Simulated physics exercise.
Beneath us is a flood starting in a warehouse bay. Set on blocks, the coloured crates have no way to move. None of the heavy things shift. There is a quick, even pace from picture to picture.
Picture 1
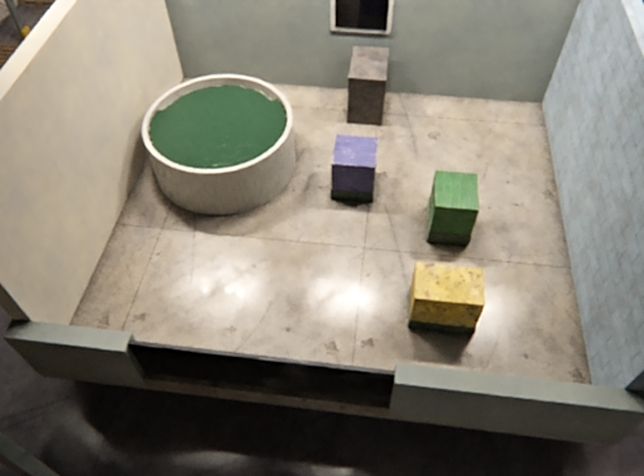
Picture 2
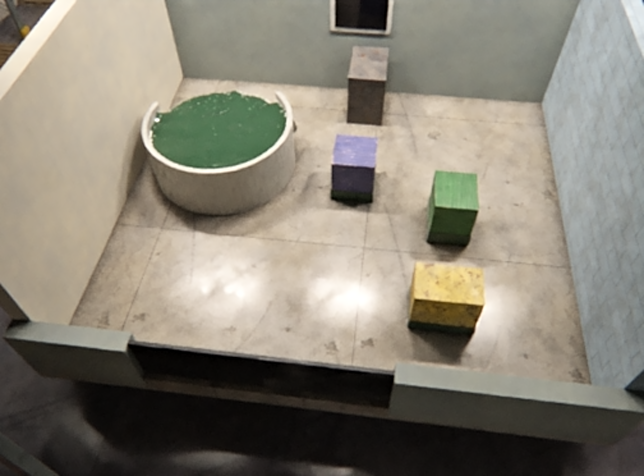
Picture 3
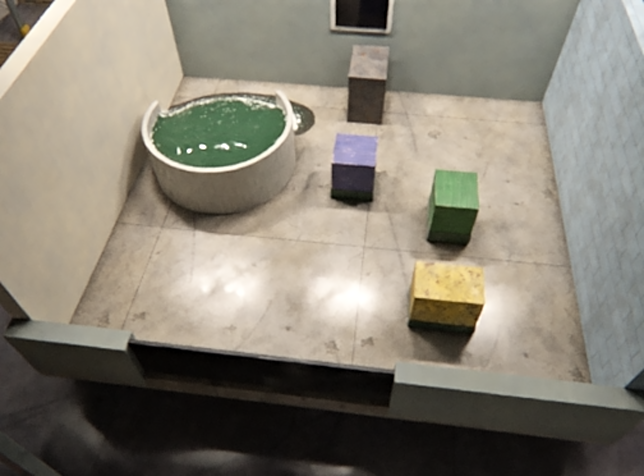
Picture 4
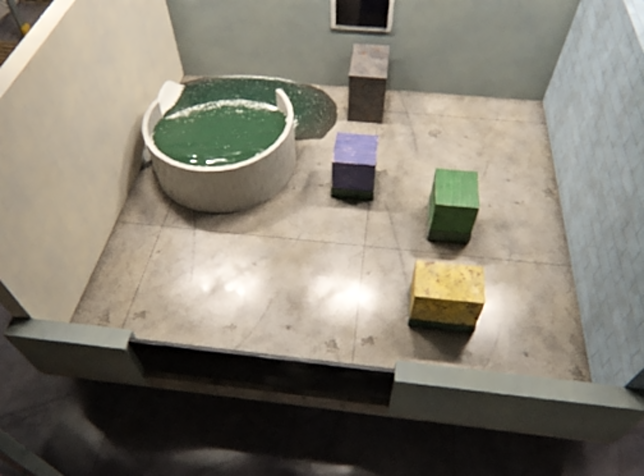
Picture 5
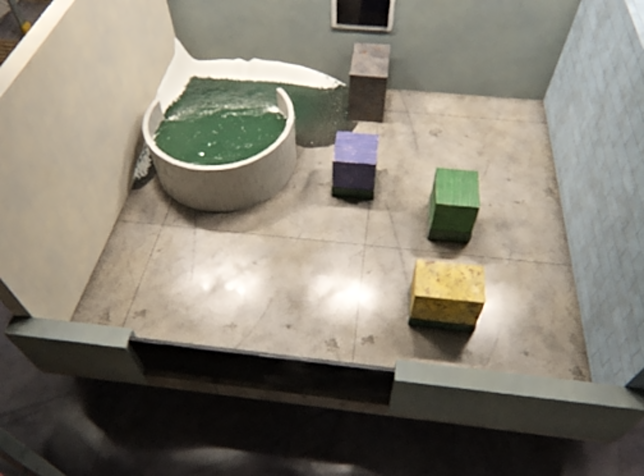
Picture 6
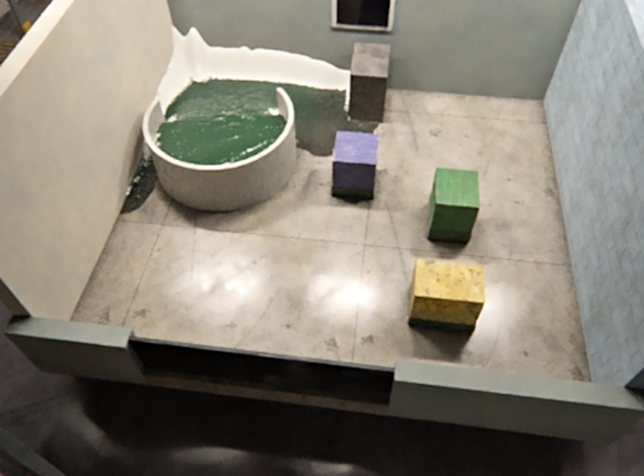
The clip opens on a round pool of still green water in a walled bay with four crates standing on the floor. The pool's far rim opens and water pours out behind it, spreading right along the back wall toward the dark crate, with white froth rising, while the crates stay put.
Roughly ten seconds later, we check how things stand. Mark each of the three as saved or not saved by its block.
Blue crate - not saved; green crate - saved; yellow crate - saved.
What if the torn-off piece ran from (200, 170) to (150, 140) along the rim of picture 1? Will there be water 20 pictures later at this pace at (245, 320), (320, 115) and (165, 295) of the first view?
Point by point: Drenched, unwetted, drenched.
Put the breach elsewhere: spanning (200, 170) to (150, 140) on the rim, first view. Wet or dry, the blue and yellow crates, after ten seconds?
My take: The blue crate stays clear, while the yellow crate gets flooded.
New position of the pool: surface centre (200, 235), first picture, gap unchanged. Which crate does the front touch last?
The yellow one.
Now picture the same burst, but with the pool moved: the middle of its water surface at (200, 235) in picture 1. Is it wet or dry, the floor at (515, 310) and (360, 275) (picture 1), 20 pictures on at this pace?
The first spot is not reached, while the second is not reached.
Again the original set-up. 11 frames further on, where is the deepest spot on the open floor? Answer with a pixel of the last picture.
Deepest point: Roughly (345, 95).
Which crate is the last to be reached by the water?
I say the yellow one.
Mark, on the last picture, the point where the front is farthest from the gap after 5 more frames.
The front should reach about (497, 101).
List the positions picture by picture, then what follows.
Still water in the pool at (219, 124), in the first picture.
Water pours out on the pool's far side and has run to a hidden place, in the second picture.
Water pours out on the pool's far side and has run to (309, 119), in the third picture.
Water pours out on the pool's far side and has run to (330, 104), in the fourth picture.
Water pours out on the pool's far side and has run to a hidden place, in the fifth picture.
The front is at a hidden place, out from the gap on the pool's far side, in the sixth picture.
A moment on, water covers 20 % of the floor; the blue crate water round its plinth, the green crate not reached, the yellow crate not reached.
Next, water covers 35 % of the floor; the blue crate water round its plinth, the green crate not reached, the yellow crate not reached.
Then, water covers 70 % of the floor; the blue crate water round its plinth, the green crate water round its plinth, the yellow crate not reached.
Later, water covers 90 % of the floor; the blue crate water round its plinth, the green crate water round its plinth, the yellow crate water round its plinth.
In the end, water covers 100 % of the floor; the blue crate was topped, the green crate stayed above the water, the yellow crate stayed above the water.
